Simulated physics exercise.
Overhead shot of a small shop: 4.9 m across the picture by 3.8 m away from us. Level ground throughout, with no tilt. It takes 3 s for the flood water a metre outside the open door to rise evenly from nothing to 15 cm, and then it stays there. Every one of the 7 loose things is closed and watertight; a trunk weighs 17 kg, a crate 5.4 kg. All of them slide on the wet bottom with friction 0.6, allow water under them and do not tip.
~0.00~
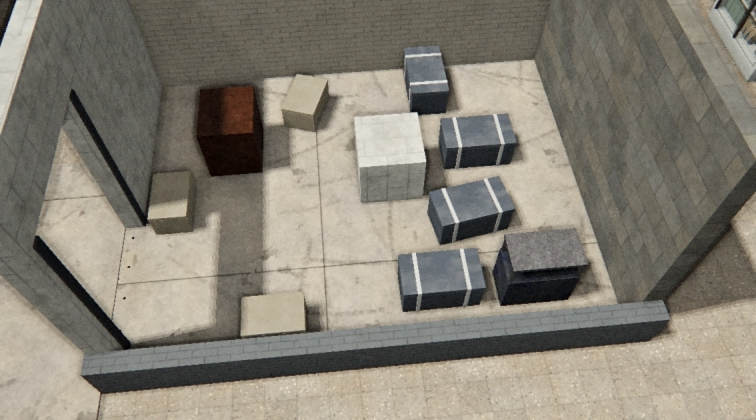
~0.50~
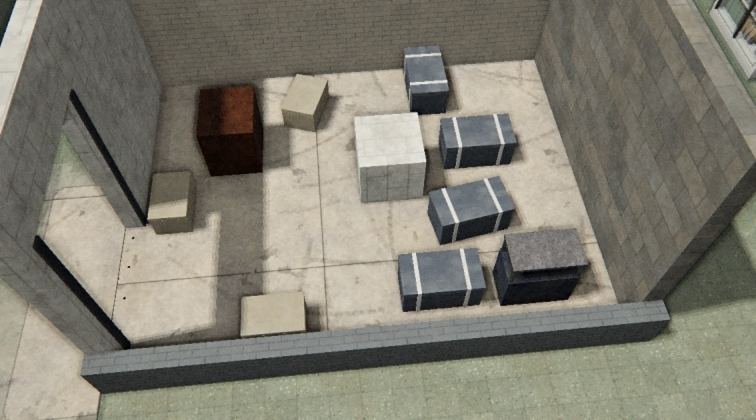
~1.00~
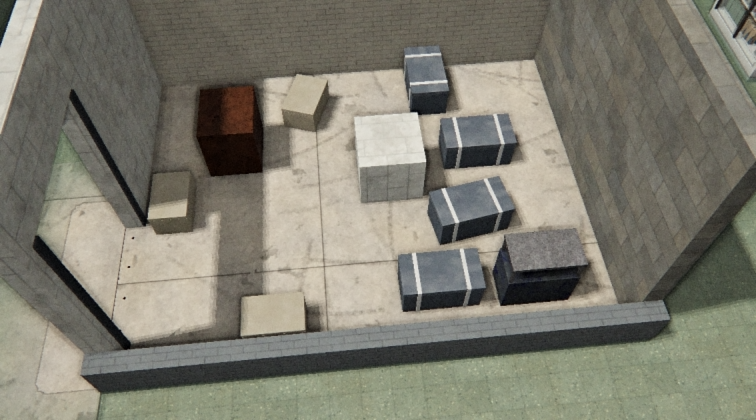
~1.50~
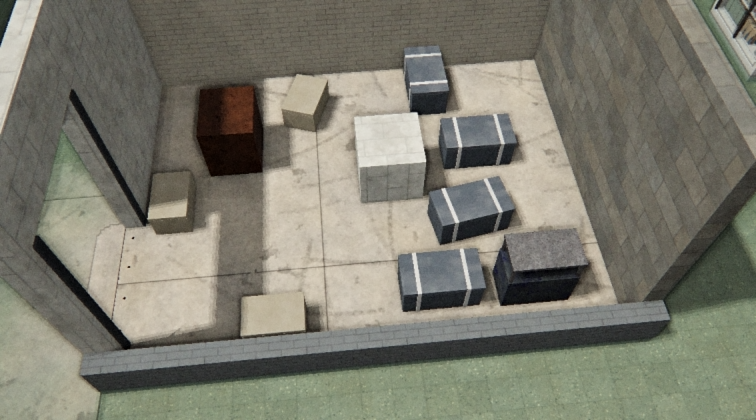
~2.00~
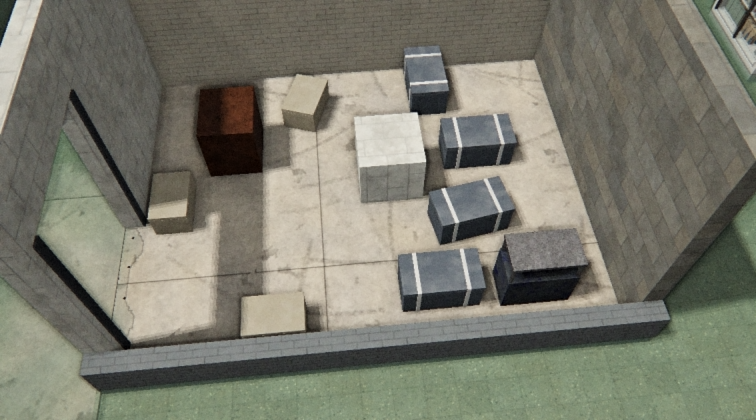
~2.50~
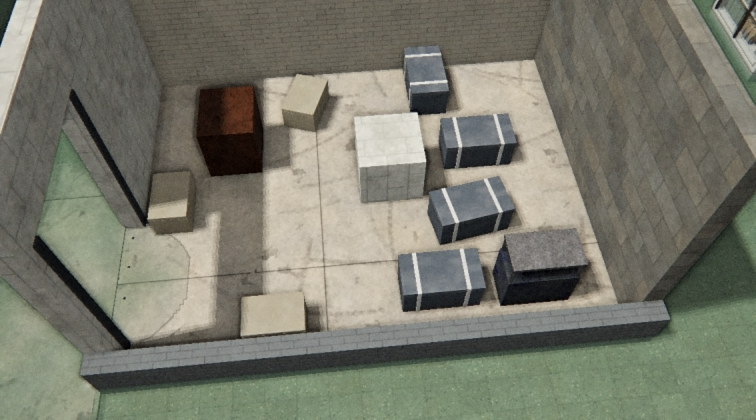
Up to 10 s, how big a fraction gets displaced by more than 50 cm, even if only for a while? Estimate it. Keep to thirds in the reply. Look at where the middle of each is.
My answer: Less than a third.
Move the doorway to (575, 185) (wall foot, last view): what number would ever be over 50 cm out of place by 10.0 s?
The answer would then be 3.
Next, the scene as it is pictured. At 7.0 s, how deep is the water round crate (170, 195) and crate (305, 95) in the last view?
I'd put it at 2 cm and 2 cm respectively.
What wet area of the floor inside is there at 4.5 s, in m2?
About 6.0 m2 is covered.
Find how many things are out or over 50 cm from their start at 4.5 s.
I count 0.
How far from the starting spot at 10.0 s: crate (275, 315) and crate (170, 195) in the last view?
Respectively 120 and 5 centimetres.
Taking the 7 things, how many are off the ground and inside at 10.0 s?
Of them, 4.
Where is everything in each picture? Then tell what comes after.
The first frame shows a trunk at (478, 130), on the bottom; a crate at (273, 313) rests on the ground; 0.0 m2 under water; 0 of 7 have shifted.
The second frame shows a trunk at (478, 130) rests on the ground; a crate at (273, 313) rests on the ground; water covers 0.0 m2; 0 of 7 have shifted.
The third frame shows a trunk at (478, 130), on the bottom; a crate at (273, 313) rests on the ground; 0.0 m2 under water; 0 of 7 have shifted.
The fourth frame shows a trunk at (478, 130) rests on the ground; a crate at (273, 313), on the bottom; water covers 0.0 m2; 0 of 7 have shifted.
The fifth frame shows a trunk at (478, 130), on the bottom; a crate at (273, 313) rests on the ground; water covers 0.0 m2; 0 of 7 have shifted.
The sixth frame shows a trunk at (478, 130) rests on the ground; a crate at (273, 313), on the bottom; water covers 0.5 m2; 0 of 7 have shifted.
After 3.5 s 0 of 7 are over 50 cm from their spots; 0 afloat.
After 4.5 s 0 of 7 are over 50 cm from their spots; 1 afloat.
After 7.0 s 1 of 7 are over 50 cm from their spots; 2 afloat.
After 10.0 s 2 of 7 are over 50 cm from their spots, and 2 have been at some point; 4 afloat.
